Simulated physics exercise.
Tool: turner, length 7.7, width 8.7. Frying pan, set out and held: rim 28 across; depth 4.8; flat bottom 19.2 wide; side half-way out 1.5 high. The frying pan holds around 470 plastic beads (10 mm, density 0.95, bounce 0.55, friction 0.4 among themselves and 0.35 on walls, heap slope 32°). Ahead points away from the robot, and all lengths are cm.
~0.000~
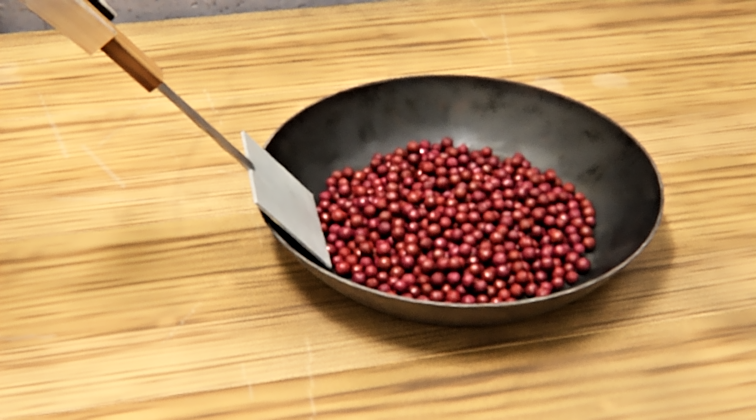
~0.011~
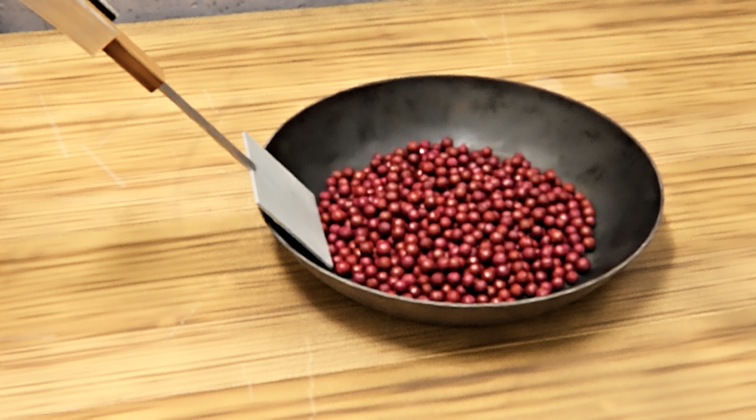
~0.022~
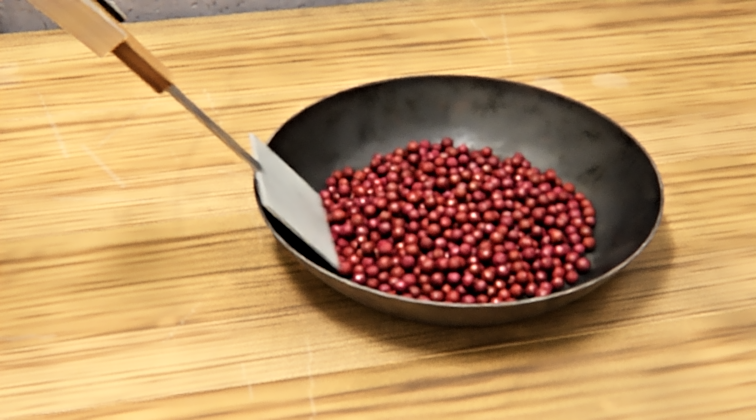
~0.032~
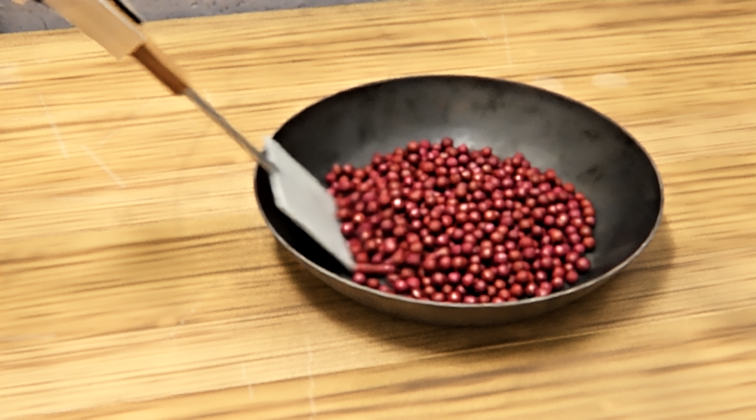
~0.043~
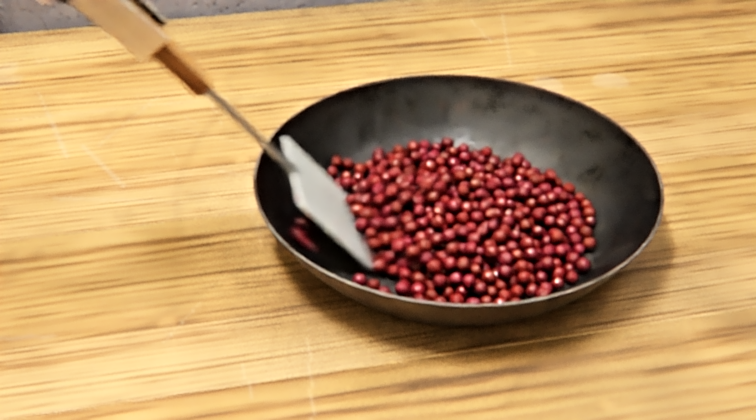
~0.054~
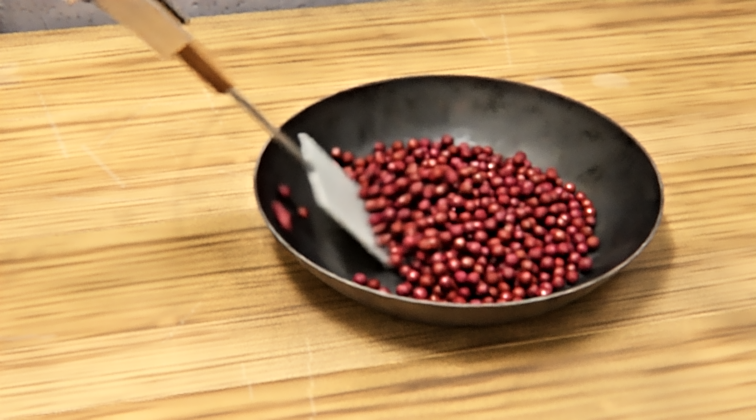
In a dark frying pan on a wooden surface, a turner pushes red beads rightward.
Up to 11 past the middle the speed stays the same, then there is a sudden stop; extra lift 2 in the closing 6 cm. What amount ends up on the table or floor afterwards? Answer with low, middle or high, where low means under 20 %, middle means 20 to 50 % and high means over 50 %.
Middle.
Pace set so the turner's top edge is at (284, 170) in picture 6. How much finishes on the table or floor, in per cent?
Expect about 25 per cent there.
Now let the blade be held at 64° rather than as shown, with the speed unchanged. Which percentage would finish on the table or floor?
Result, estimated: 35 %.
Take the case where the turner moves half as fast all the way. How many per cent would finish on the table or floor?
I'd say close to 20 per cent.
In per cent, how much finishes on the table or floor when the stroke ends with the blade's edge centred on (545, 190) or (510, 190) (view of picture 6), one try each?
About 10 and 5 per cent.
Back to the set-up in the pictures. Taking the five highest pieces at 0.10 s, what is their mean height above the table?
About 9 cm.
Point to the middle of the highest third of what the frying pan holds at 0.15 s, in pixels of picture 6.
Around (524, 182).
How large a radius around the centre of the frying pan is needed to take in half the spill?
About 50 centimetres.
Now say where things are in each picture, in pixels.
Turner top edge at (249, 165), sloping 53°; upper third of the load around (455, 210), from x 320 to 590, top at y 145; 473 in the frying pan, in the first frame.
Turner top edge at (250, 166), sloping 53°; upper third of the load around (455, 210), from x 320 to 590, top at y 145, in the second frame.
Turner top edge at (257, 167), sloping 53°; upper third of the load around (455, 210), from x 325 to 590, top at y 145, in the third frame.
Turner top edge at (272, 169), sloping 53°; upper third of the load around (454, 209), from x 320 to 590, top at y 145, in the fourth frame.
Turner top edge at (292, 169), sloping 53°; upper third of the load around (445, 208), from x 300 to 590, top at y 145, in the fifth frame.
Turner top edge at (311, 167), sloping 53°; upper third of the load around (440, 204), from x 280 to 595, top at y 140; 473 in the frying pan, in the sixth frame.
By 0.10 s, sloping 53°, highest piece 12 above the table; 470 in the frying pan, 3 on the blade or in flight.
By 0.15 s, sloping 53°, highest piece 18 above the table; 469 in the frying pan, 4 on the blade or in flight.
By 0.37 s, sloping 53°, highest piece 19 above the table; 316 in the frying pan, 35 on the table or floor, 122 on the blade or in flight.
By 1.42 s, sloping 53°, highest piece 3 above the table; 314 in the frying pan, 159 on the table or floor.
Final count, 314 in the frying pan, 159 on the table or floor. That is 34 % on the table or floor.
